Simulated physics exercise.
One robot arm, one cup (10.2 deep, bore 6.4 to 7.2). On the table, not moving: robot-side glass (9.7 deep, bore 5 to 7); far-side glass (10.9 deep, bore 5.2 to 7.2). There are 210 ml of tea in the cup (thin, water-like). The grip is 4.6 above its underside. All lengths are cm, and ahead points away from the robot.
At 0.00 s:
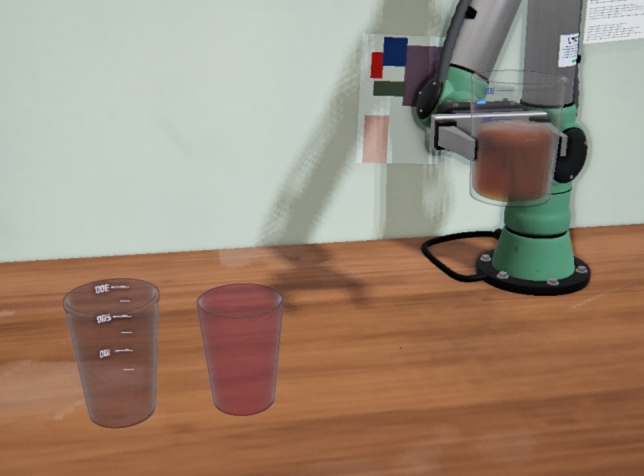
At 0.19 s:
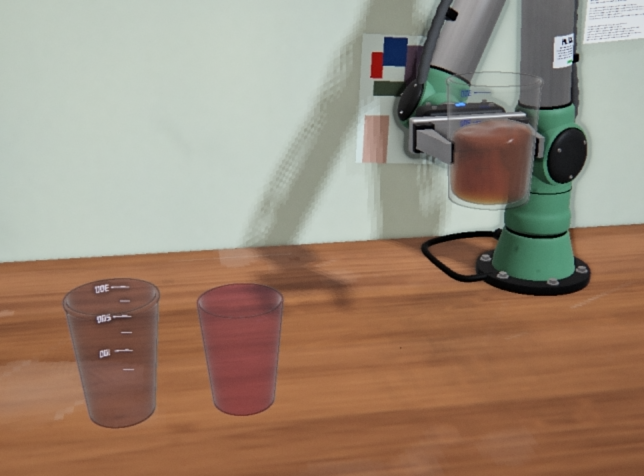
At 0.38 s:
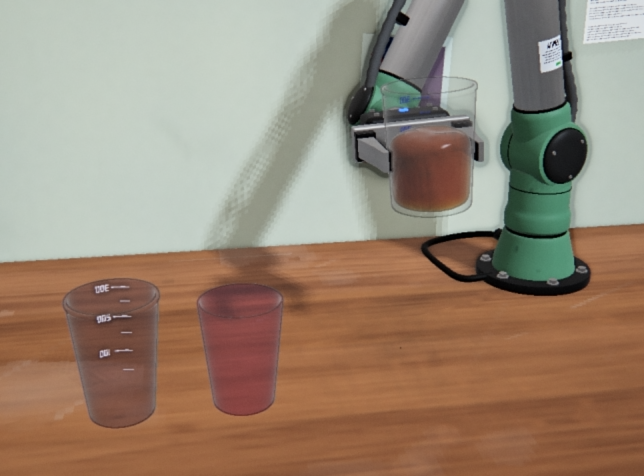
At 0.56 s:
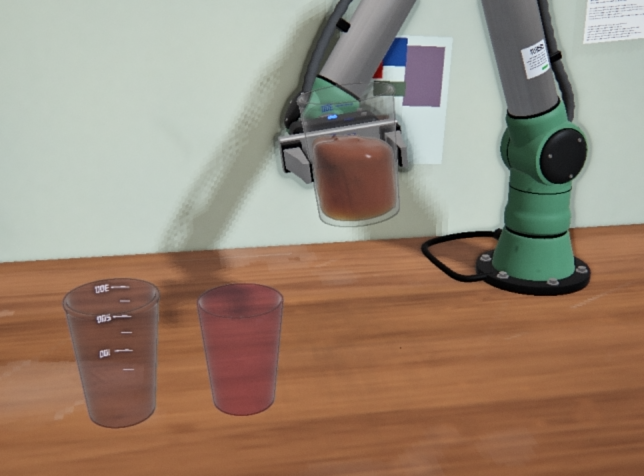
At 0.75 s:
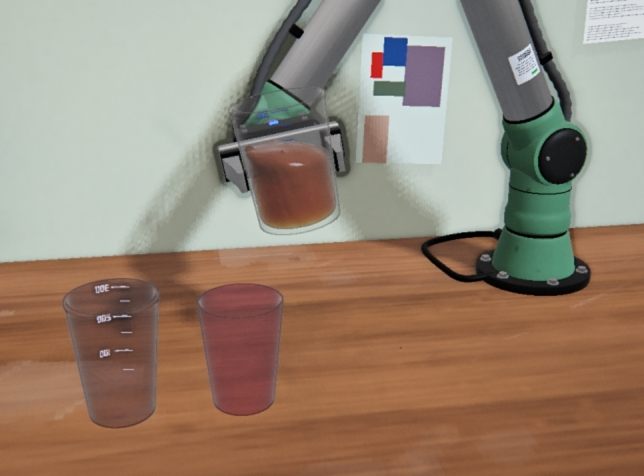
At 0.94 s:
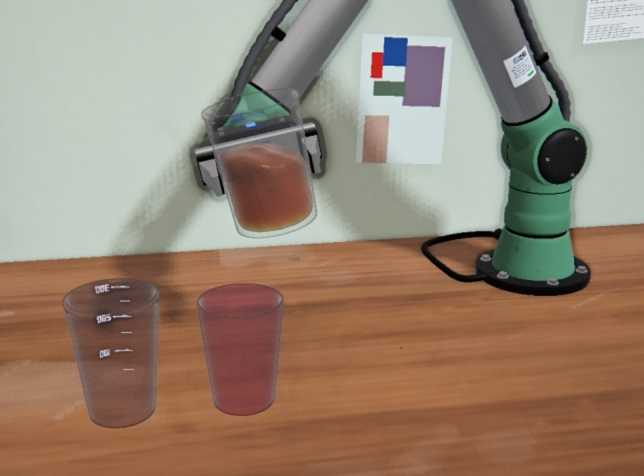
Above a wooden table, a robot arm carries a cup of tea left, gradually tilting it.
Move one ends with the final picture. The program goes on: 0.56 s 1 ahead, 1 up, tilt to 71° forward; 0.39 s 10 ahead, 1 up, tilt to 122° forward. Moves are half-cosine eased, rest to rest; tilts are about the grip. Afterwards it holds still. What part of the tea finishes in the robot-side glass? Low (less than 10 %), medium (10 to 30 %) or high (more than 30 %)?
In the robot-side glass the share is low, less than 10 %.
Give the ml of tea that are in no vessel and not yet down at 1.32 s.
Some 0 ml.
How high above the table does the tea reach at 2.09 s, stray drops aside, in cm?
Up to some 5 cm.
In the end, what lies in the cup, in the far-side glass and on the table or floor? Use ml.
Roughly 0, 35, 170 ml.
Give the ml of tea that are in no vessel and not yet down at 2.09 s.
About 5 ml.
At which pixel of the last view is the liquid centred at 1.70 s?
Around (177, 205).
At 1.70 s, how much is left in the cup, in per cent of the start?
Some 80 per cent.
By 1.32 s, tilted 57° forward, liquid up to 24 above the table; 205 ml in the cup.
By 1.70 s, tilted 98° forward, liquid up to 26 above the table; 170 ml in the cup, 30 ml in the far-side glass, 5 ml in the air or running down outside.
By 2.09 s, tilted 122° forward, liquid up to 26 above the table; 170 ml on the table or floor, 35 ml in the far-side glass, 5 ml in the air or running down outside.
By 2.89 s, tilted 122° forward, liquid up to 2 above the table; 175 ml on the table or floor, 35 ml in the far-side glass.
Final state, 175 ml on the table or floor, 35 ml in the far-side glass. That is 0 % in the robot-side glass.
